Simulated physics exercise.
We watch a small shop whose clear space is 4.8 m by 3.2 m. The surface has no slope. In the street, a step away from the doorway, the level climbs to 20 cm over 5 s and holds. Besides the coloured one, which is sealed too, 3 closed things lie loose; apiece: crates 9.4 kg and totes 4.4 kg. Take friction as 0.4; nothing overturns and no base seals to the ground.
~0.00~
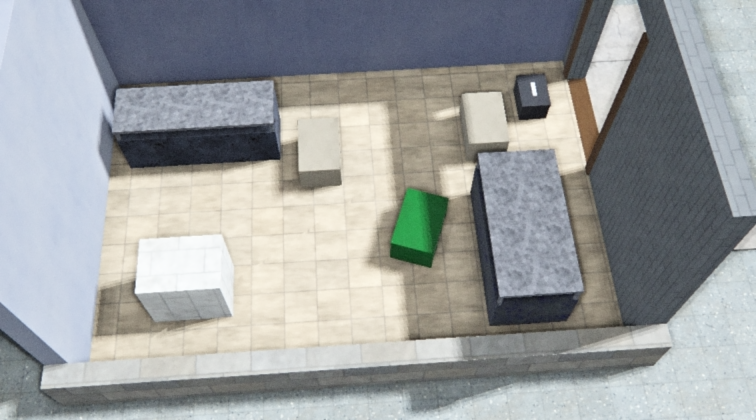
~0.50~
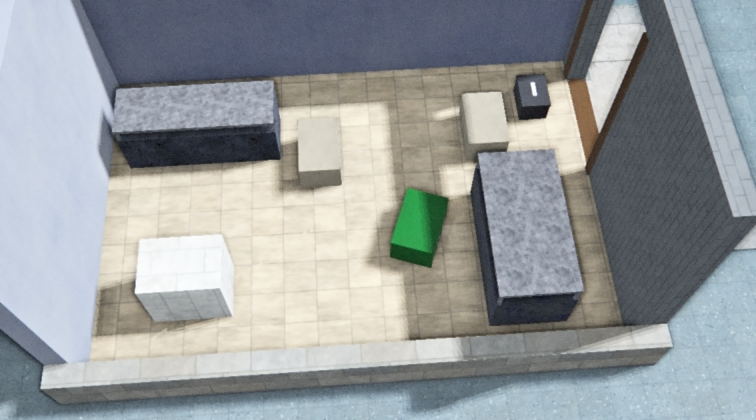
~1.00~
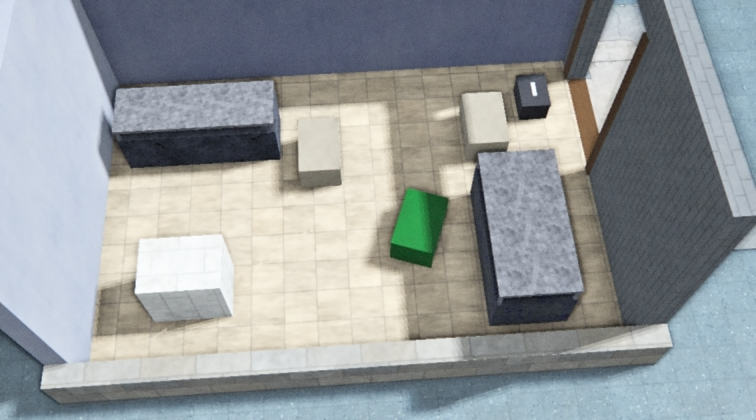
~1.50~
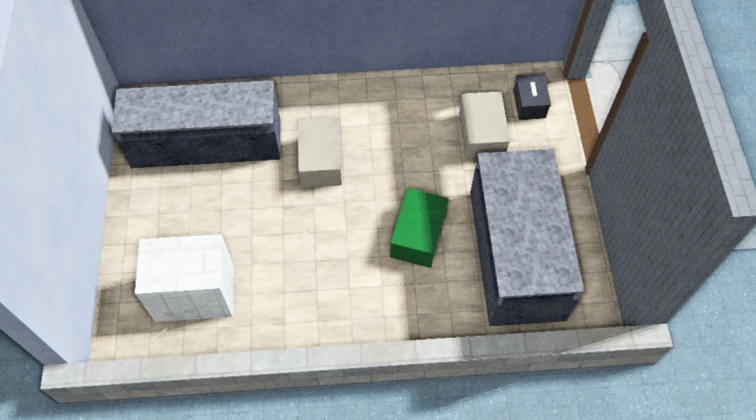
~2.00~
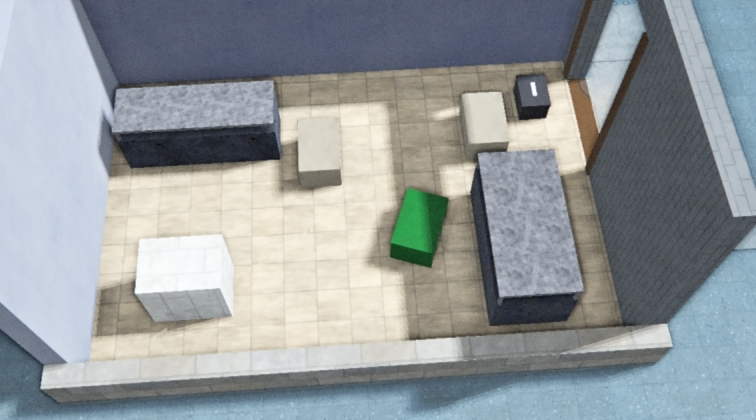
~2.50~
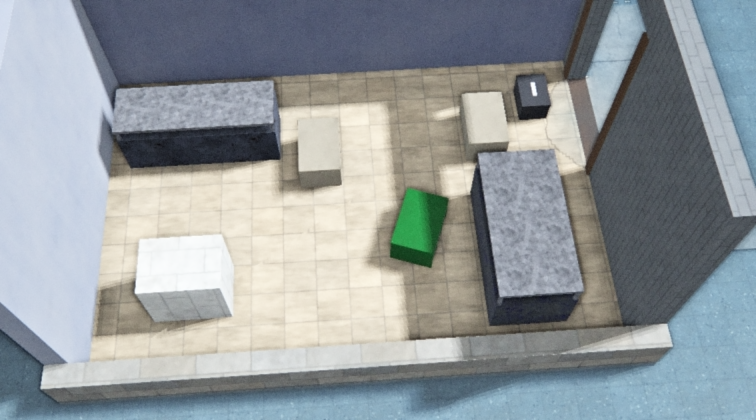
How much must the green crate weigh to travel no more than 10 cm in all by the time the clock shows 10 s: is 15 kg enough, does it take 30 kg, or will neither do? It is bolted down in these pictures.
I expect that the smaller load will do.
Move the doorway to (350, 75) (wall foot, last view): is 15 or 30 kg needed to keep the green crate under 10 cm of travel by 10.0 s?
In that case only the higher weight holds it.
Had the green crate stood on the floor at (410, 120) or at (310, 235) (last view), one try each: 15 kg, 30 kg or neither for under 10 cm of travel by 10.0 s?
In turn: Neither holds; only the larger holds.
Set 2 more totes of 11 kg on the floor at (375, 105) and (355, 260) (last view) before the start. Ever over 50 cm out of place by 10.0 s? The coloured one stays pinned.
In turn: More, under.
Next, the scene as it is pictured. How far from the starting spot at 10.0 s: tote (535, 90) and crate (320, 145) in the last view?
In that order: 400 cm, 150 cm.
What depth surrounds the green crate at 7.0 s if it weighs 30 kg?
Roughly 2 cm.
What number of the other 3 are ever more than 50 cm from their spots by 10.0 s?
That makes 3.
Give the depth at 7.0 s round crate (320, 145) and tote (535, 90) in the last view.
Roughly 6 and 4 cm.
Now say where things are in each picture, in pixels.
In the first picture, the green crate at (420, 220), on the bottom; water covers 0.0 m2; 0 of 4 have shifted.
In the second picture, the green crate at (420, 220) rests on the ground; water covers 0.0 m2; 0 of 4 have shifted.
In the third picture, the green crate at (420, 220), on the bottom; water covers 0.0 m2; 0 of 4 have shifted.
In the fourth picture, the green crate at (420, 220), on the bottom; 0.0 m2 under water; 0 of 4 have shifted.
In the fifth picture, the green crate at (420, 220) rests on the ground; 0.0 m2 under water; 0 of 4 have shifted.
In the sixth picture, the green crate at (420, 220) rests on the ground; 0.2 m2 under water; 0 of 4 have shifted.
After 3.5 s the green crate would be 0 cm from its start with 15 kg and 0 cm from its start with 30 kg; 0 cm of water round it then.
After 4.5 s the green crate would be 0 cm from its start with 15 kg and 0 cm from its start with 30 kg; 0 cm of water round it then.
After 7.0 s the green crate would be 0 cm from its start with 15 kg and 0 cm from its start with 30 kg; 2 cm of water round it then.
After 10.0 s the green crate would be 0 cm from its start with 15 kg and 0 cm from its start with 30 kg; 2 cm of water round it then.
